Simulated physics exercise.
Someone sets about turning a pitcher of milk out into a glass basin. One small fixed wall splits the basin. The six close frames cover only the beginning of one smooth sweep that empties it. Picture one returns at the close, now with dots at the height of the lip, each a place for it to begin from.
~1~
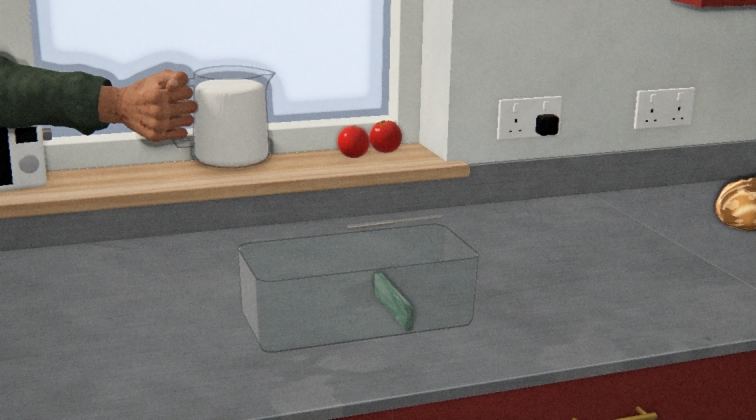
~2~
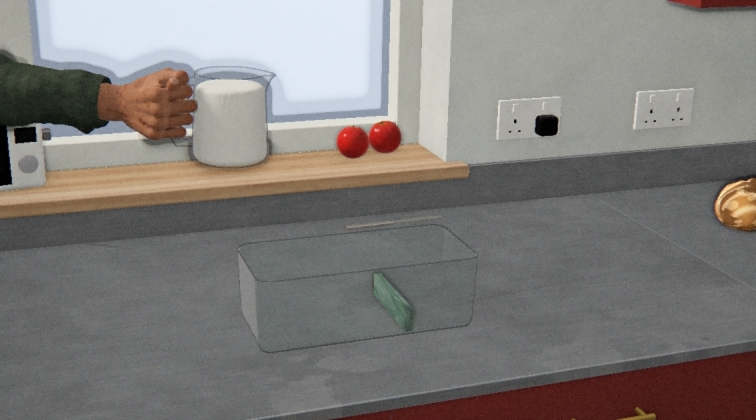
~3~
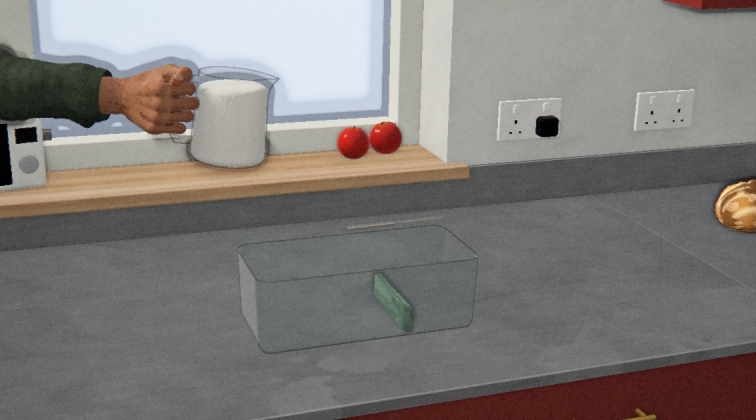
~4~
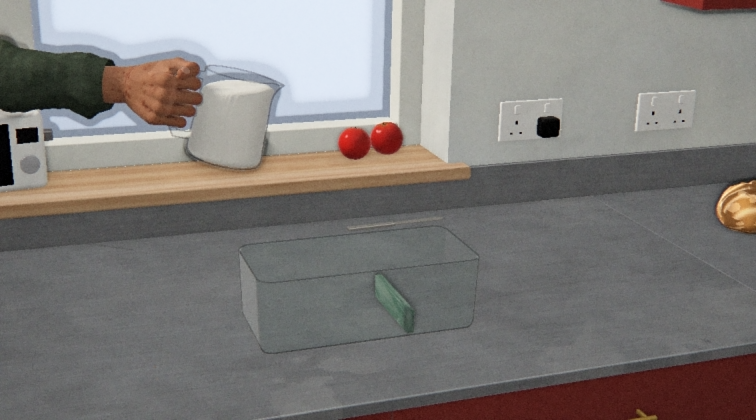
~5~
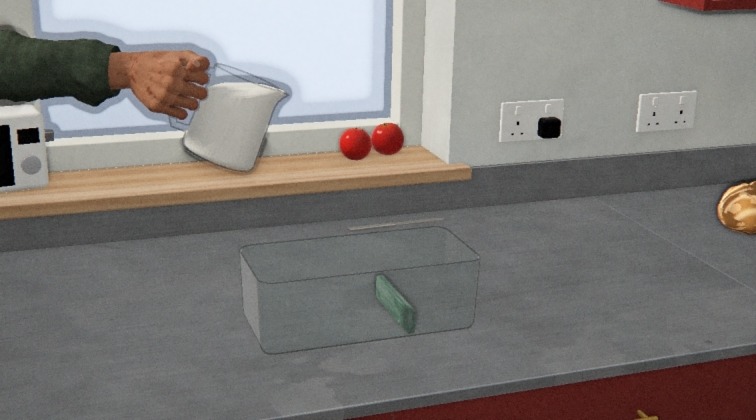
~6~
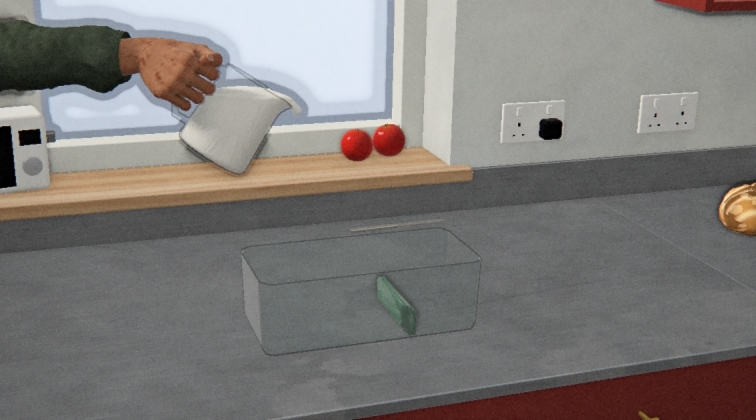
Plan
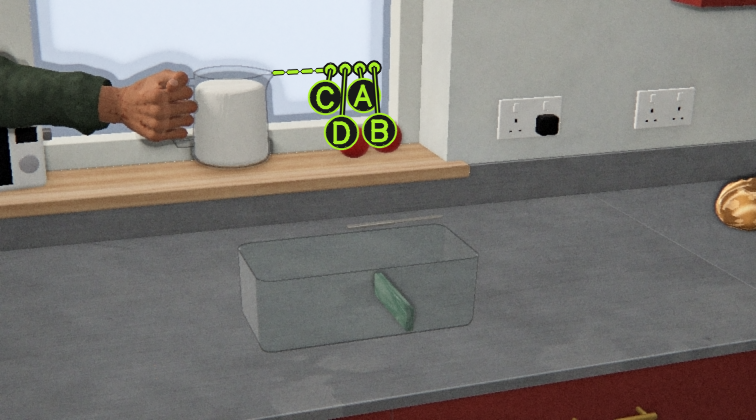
A hand tilts a glass pitcher of milk rightward until milk just reaches over its lip.
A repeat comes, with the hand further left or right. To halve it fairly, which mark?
C.
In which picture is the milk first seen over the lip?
Picture 6.
In lime, A at (359, 68); B at (374, 67); C at (330, 70); D at (345, 69).
Choosing A, about 22 % ends left of the wall and 73 % right of it; 5 % is lost outside.
Choosing B, about 31 % ends left of the wall and 63 % right of it; 6 % is lost outside.
Choosing C, about 50 % ends left of the wall and 47 % right of it.
Choosing D, about 32 % ends left of the wall and 66 % right of it; 3 % is lost outside.
